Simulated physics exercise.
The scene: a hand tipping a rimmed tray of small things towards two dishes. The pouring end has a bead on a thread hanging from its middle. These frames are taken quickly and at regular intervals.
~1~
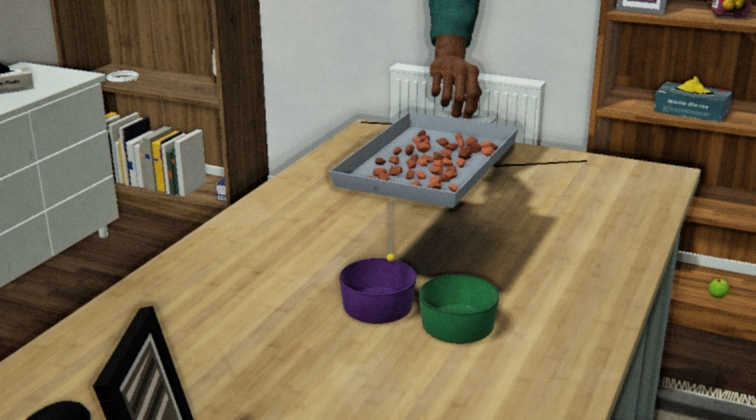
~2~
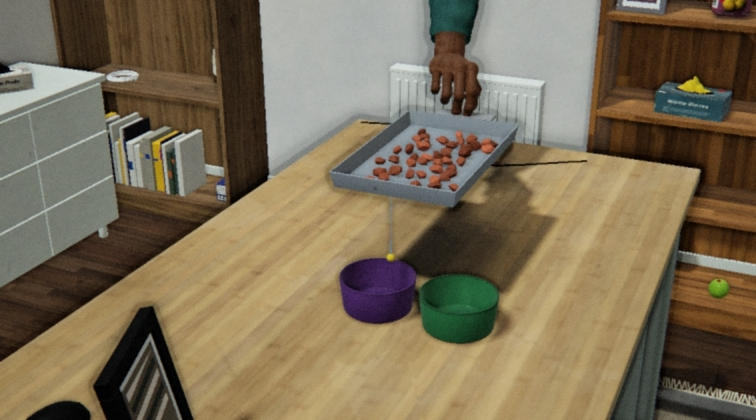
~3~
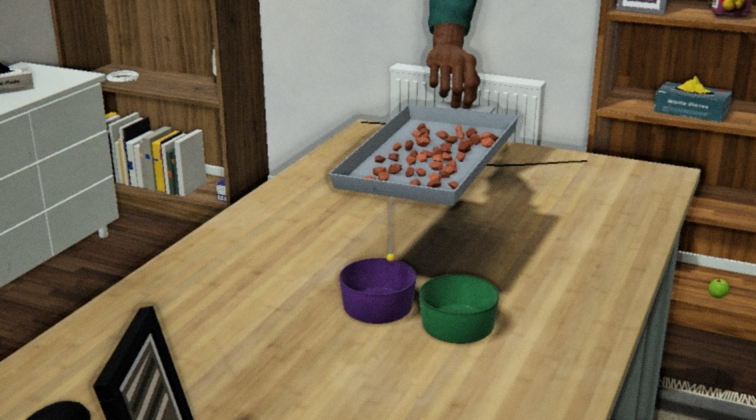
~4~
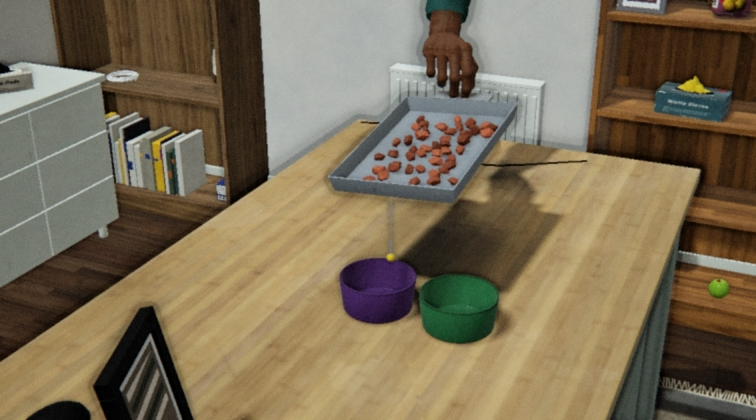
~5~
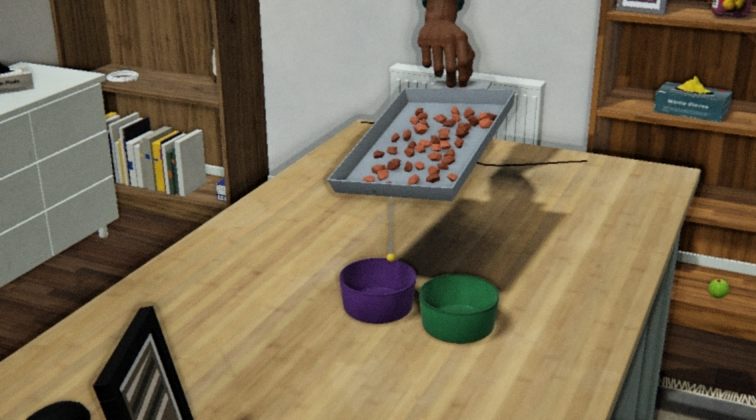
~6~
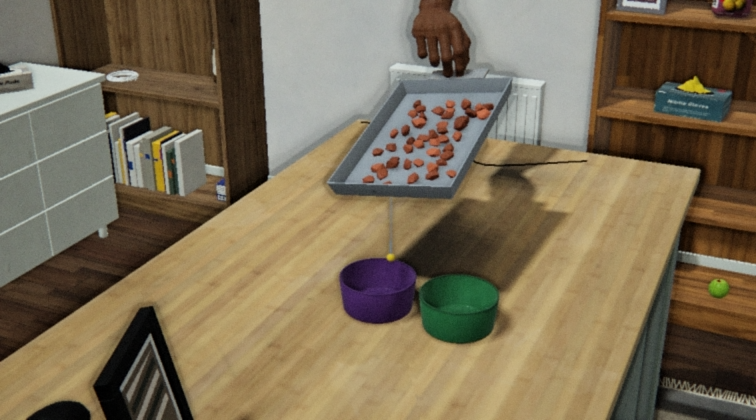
A room with a pale wooden table, bookshelves, a white chest of drawers and a radiator is seen from above at an angle, the view fixed. A grey rimmed tray of reddish-brown chunks hangs over the table beyond a purple dish on the left and a green one on the right, a yellow bead dangling below its near edge. A hand at the far end gradually raises it, steepening the tray towards its near left corner, while the chunks shift only slightly.
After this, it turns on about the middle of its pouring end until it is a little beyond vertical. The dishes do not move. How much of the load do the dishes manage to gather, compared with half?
They gather less than half of it.
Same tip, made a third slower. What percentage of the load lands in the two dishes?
Near 20 in a hundred.
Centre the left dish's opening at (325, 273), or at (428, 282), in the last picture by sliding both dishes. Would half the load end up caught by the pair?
At place one the greater share; at place two a lesser share.
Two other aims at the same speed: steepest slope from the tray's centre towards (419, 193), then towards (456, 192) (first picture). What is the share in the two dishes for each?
The first try yields 80 percent and the second 60 percent.
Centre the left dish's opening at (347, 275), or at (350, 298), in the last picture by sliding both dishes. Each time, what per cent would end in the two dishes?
First position: Some 50 %; second position: Some 0 %.
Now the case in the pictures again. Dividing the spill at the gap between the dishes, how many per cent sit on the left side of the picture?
Estimate: About 100 per cent.
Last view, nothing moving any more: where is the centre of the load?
Close to (331, 293) in the last picture.
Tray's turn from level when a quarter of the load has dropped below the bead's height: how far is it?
Somewhere around 80 degrees.
Shortly afterwards, tray tipped steeply; all but a few on the tray; a little in the air.
Next, tray tipped past a quarter turn; near half on the tray; a little in the left dish; near a third outside both; a little in the air.
Some moments later, tray tipped past a quarter turn; near a quarter in the left dish; the bulk outside both.
In the end, tray tipped past a quarter turn; none at all in the right dish; near a quarter in the left dish; the bulk outside both.
